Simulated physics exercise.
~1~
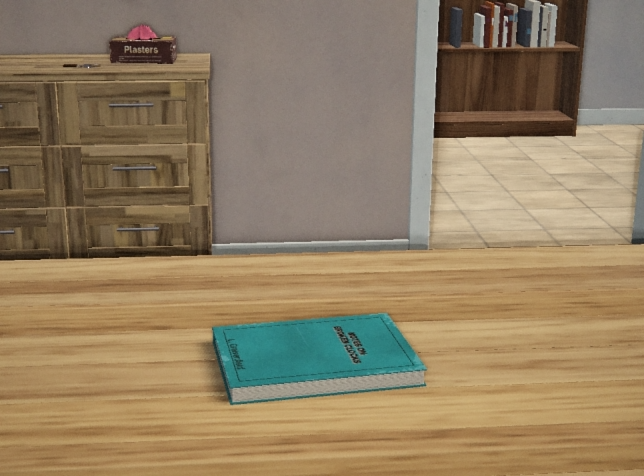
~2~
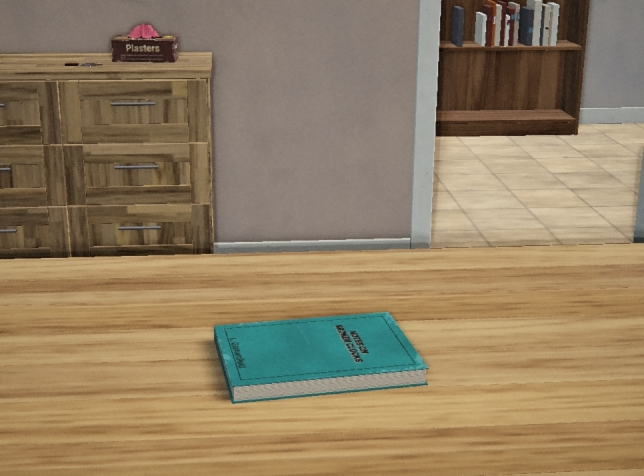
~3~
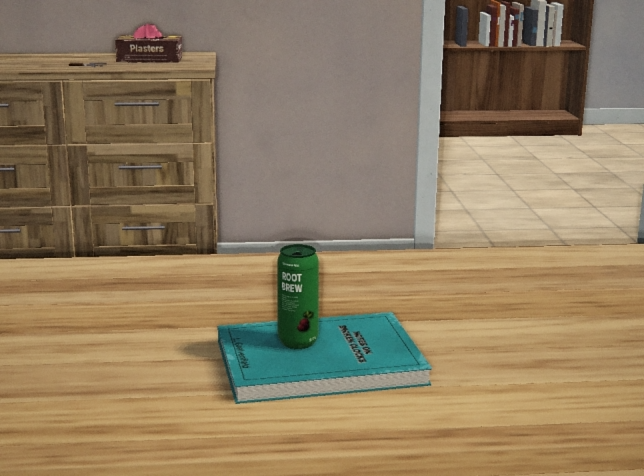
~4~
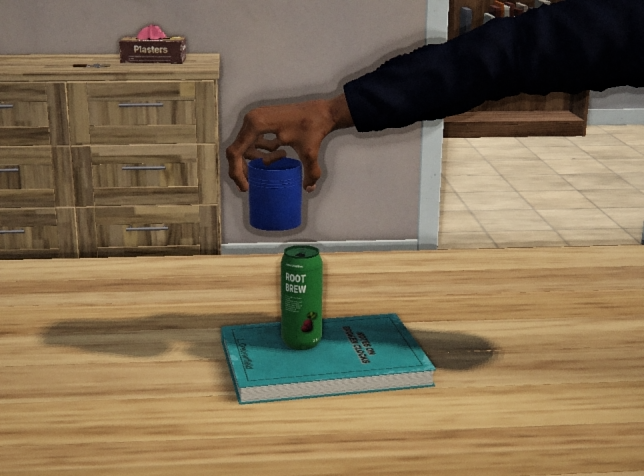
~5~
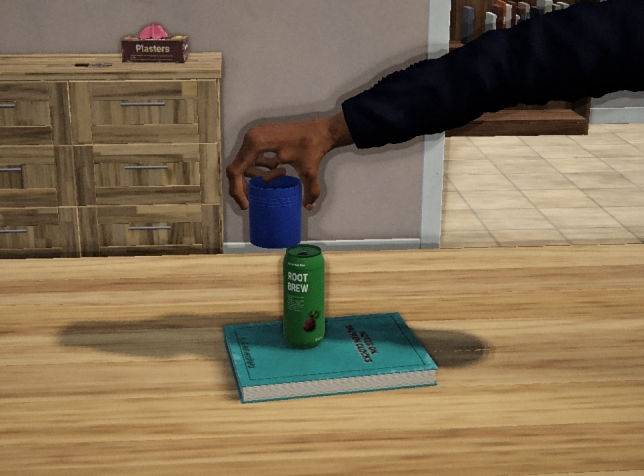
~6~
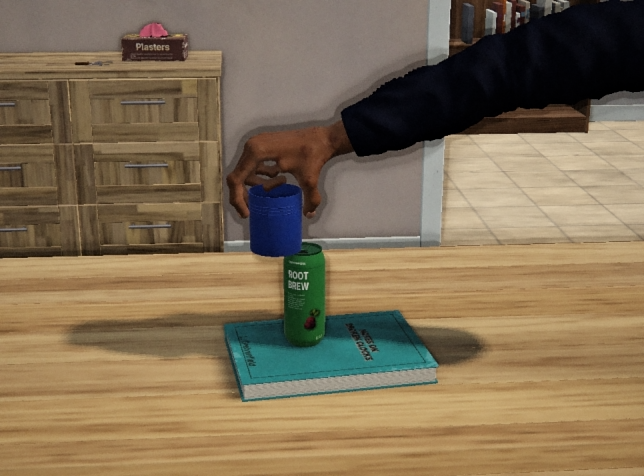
A green can appeared on top of a teal book lying on a wooden table, then a dark-sleeved arm reached in from the right and lowered a blue cup to the can's upper left edge.
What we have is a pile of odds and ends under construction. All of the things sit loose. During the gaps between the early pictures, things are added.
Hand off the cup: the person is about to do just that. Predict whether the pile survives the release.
Turns out it can't take it.
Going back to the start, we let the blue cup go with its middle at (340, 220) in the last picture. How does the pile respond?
Topples.
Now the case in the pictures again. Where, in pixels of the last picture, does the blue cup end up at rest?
At about (174, 313).
Then, 0.40 s on from there, blue cup now fallen.
Then, 0.70 s on from there, things are still on the move.
Then, 1.10 s on from there, as before.
In the end, fallen, blue cup; the other 2 unmoved. At the end, from the last picture's camera, blue cup near (174, 313). The pile gives way.
